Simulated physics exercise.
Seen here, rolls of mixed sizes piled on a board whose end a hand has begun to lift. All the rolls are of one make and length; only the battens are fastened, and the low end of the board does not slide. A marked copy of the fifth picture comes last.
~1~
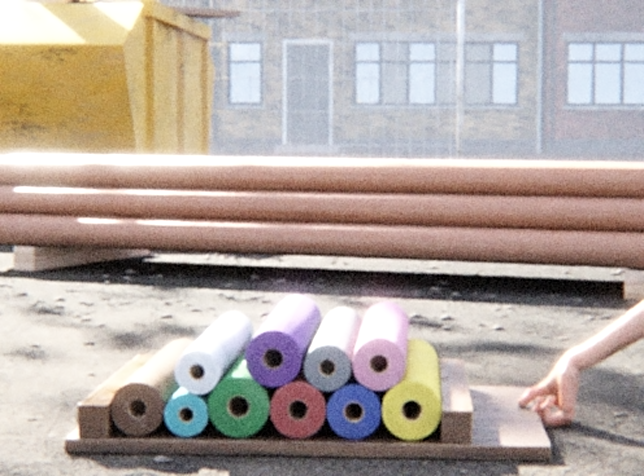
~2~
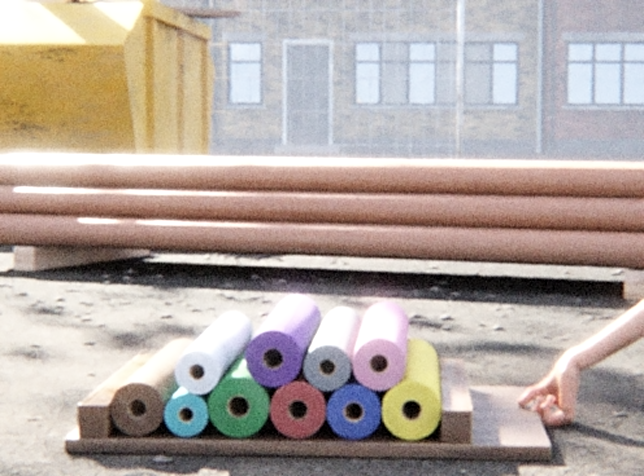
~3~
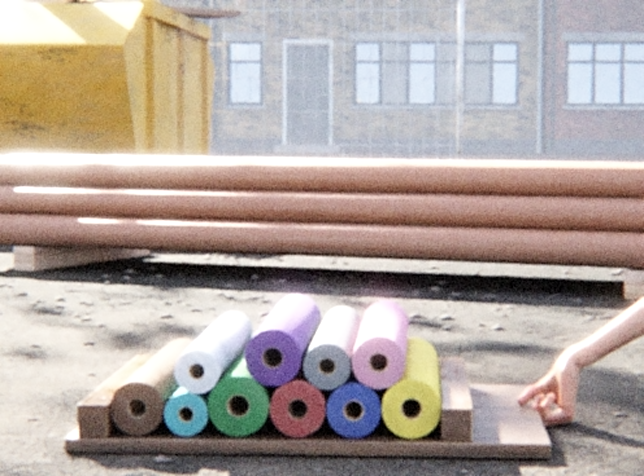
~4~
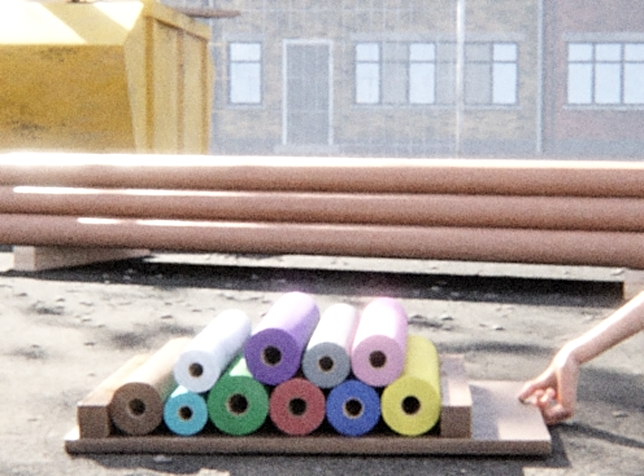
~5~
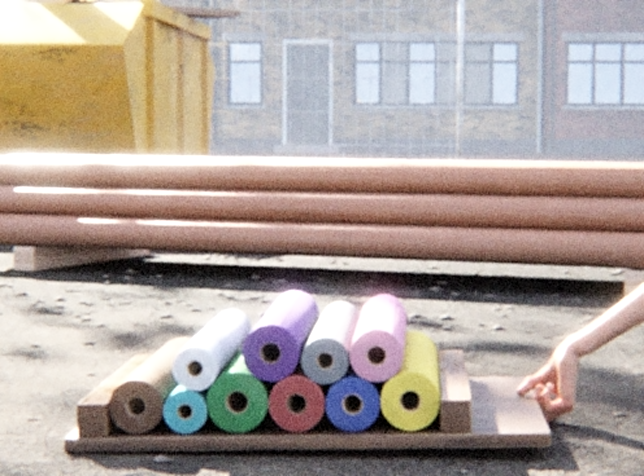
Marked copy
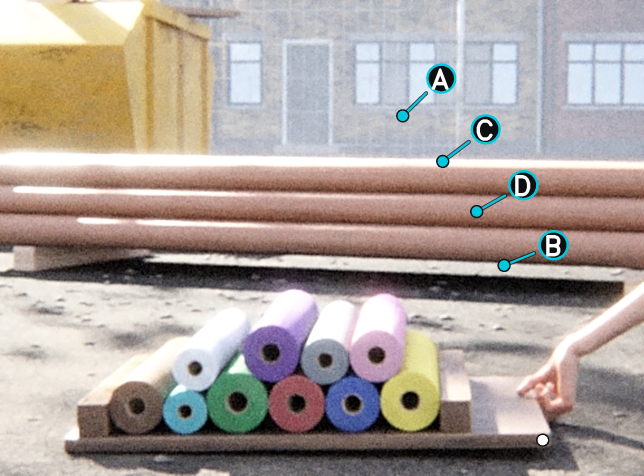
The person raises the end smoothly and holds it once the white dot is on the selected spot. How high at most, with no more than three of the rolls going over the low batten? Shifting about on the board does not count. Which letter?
At most to D.
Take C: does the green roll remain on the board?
Yes.
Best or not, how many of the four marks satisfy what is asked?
The number is two.
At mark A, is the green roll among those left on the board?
Yes.
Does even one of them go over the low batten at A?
Yes, at A.
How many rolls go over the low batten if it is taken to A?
It comes to four.
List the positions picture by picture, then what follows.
In the first picture, blue roll (354, 411); yellow roll (412, 410); white roll (197, 371).
In the second picture, white roll (197, 371); pink roll (379, 364).
In the third picture, board (317, 401); blue roll (354, 410); yellow roll (412, 409); green roll (239, 406).
In the fourth picture, board (317, 399); brown roll (137, 408).
In the fifth picture, board (317, 396); brown roll (136, 406).
On the marked copy, A at (403, 116); B at (504, 265); C at (443, 162); D at (477, 212); the white dot at (543, 440).
With D. Early on, board at 17°.
Further on, board at 30°.
At the end, board at 30°, none over the low batten.
As for the rest, A four over the low batten (white, pink, grey, purple); B none over the low batten; C four over the low batten (white, pink, grey, purple).
